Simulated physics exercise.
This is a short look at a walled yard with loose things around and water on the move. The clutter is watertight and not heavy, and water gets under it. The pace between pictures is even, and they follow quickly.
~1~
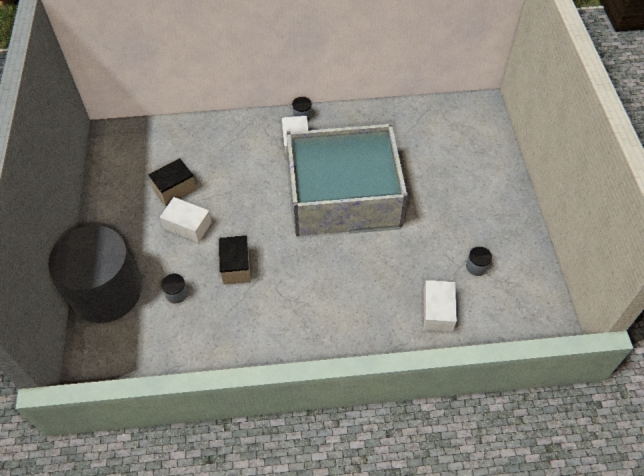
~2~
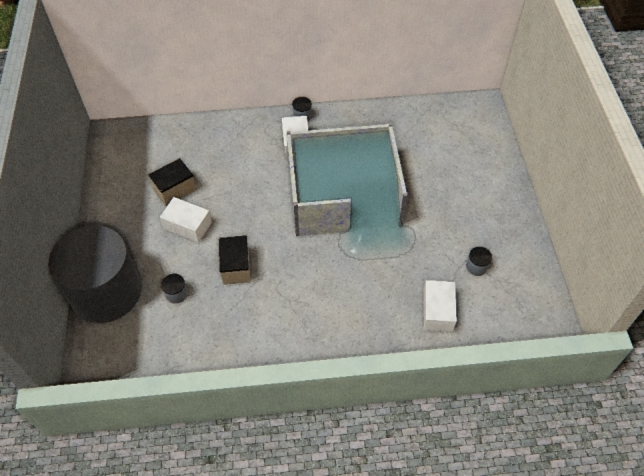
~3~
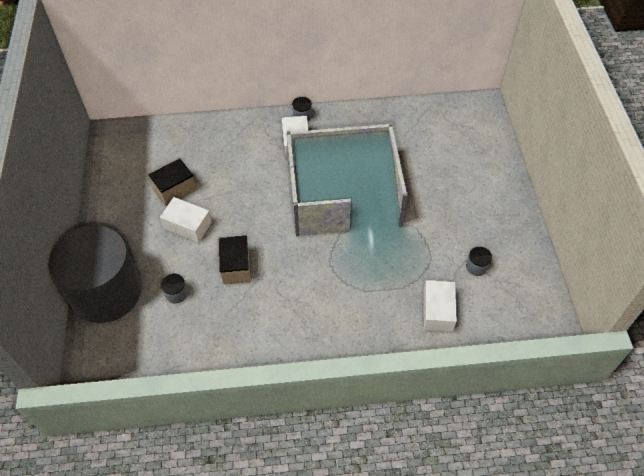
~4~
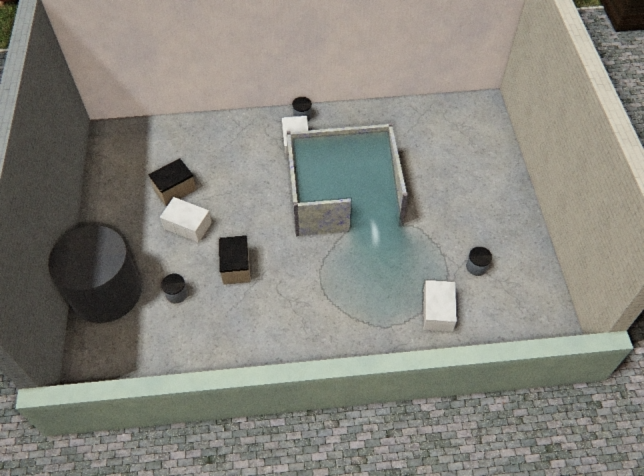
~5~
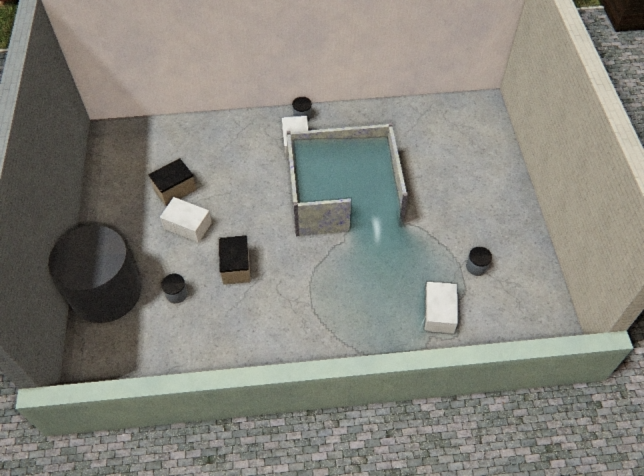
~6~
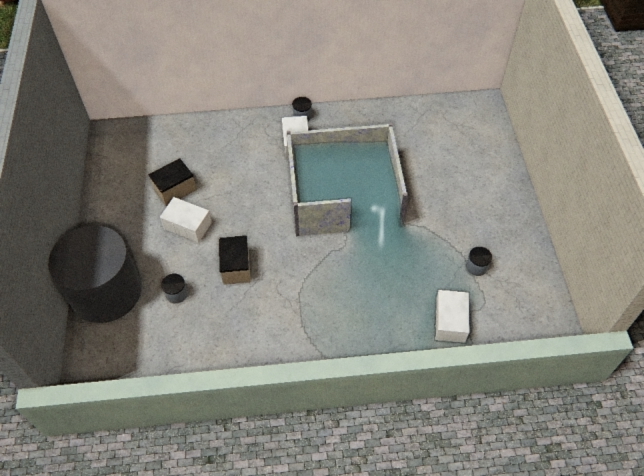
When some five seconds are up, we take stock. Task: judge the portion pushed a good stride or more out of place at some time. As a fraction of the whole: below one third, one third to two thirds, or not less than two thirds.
The fraction is below one third.
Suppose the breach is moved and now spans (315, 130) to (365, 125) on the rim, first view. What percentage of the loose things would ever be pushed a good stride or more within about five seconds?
20 % or thereabouts.
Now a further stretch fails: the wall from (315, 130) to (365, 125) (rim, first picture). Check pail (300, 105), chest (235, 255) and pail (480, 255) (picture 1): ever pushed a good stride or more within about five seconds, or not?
Listed in turn, ends up that far off, never travels that far, never travels that far.
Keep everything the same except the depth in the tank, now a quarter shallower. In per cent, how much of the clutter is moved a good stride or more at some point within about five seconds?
Roughly 10 per cent of them.
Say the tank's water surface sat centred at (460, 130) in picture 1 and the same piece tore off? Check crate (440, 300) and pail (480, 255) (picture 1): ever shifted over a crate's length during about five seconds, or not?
Taking them in turn: Got there and got there.
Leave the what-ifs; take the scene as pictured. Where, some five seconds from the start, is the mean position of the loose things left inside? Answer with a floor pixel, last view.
About (285, 197).
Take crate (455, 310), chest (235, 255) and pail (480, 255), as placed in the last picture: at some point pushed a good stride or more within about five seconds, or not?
Goes that far; short of that; goes that far.
A moment on, 1 of 8 are well off their spots; 0 afloat.
Next, 2 of 8 are well off their spots; 1 afloat.
Later, 2 of 8 are well off their spots; 1 afloat.
In the end, 2 of 8 are well off their spots, and 2 have been at some point; 0 afloat.
